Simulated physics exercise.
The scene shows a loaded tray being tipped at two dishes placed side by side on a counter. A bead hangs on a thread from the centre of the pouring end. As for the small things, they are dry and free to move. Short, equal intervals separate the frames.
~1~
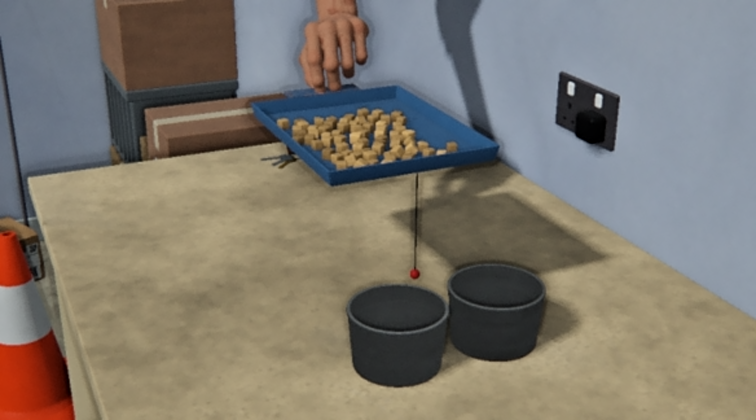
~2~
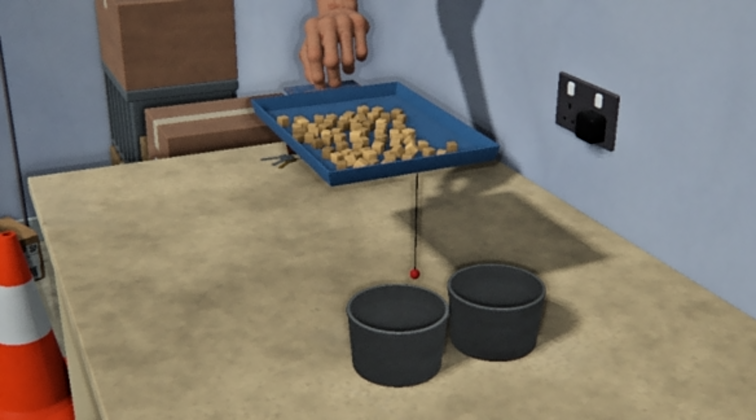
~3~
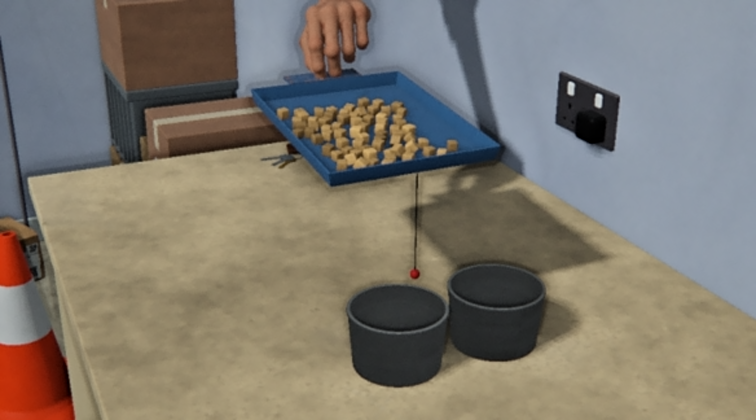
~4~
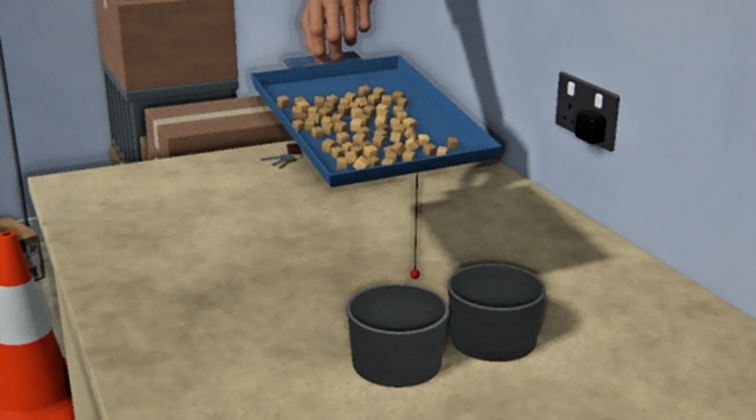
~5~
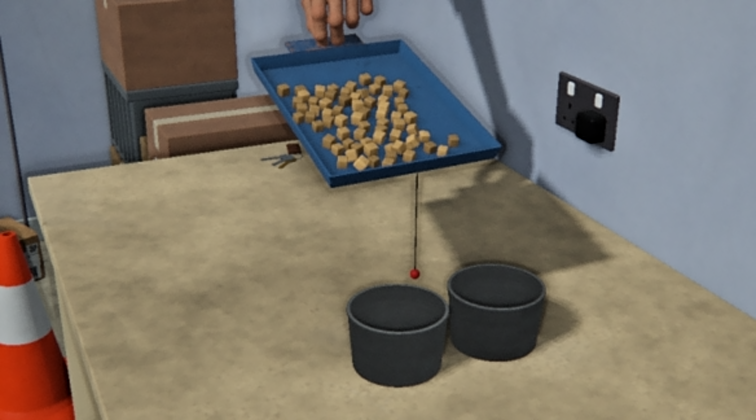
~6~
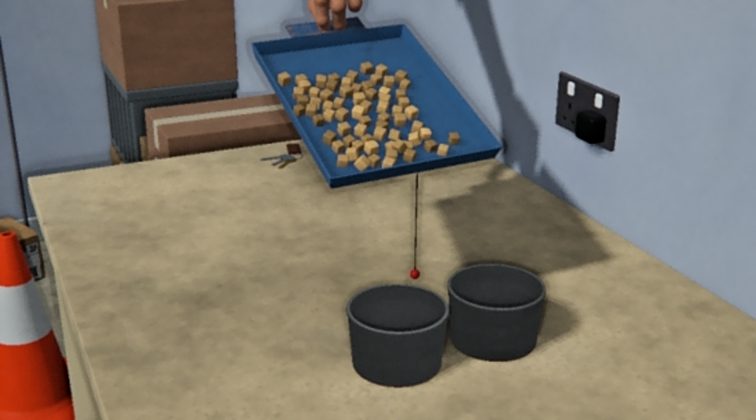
On a workshop counter, a hand raising the back of a blue tray of small wooden cubes, tilting it above two dark dishes.
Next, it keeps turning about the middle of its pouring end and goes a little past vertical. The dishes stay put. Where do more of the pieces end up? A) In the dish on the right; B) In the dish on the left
Answer: B.
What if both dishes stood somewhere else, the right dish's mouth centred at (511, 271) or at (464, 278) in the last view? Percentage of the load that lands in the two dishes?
Roughly 10 % and then 10 %.
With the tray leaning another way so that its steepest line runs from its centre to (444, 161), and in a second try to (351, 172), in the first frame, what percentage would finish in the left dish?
About 10 % and 40 %.
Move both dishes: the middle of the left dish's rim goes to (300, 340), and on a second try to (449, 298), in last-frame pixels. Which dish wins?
Results - the dish on the right side first, the dish on the left side second.
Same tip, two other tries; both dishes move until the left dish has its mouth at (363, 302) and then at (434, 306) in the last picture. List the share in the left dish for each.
Close to 20 in a hundred, then close to 40 in a hundred.
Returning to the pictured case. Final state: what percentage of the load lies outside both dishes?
60 per cent.
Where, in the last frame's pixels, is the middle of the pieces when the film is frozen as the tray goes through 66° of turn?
(394, 143).
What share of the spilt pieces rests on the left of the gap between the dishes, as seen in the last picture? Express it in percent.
50 %, near enough.
Soon, tray tipped steeply; all on the tray.
A while on, tray tipped past a quarter turn; nearly all on the tray; a stray few in the left dish; a small part in the right dish; a stray few in the air.
Towards the end, tray tipped past a quarter turn; about a quarter in the left dish; a small part in the right dish; about two thirds outside both.
Finally, tray tipped past a quarter turn; about a quarter in the left dish; a small part in the right dish; about two thirds outside both.
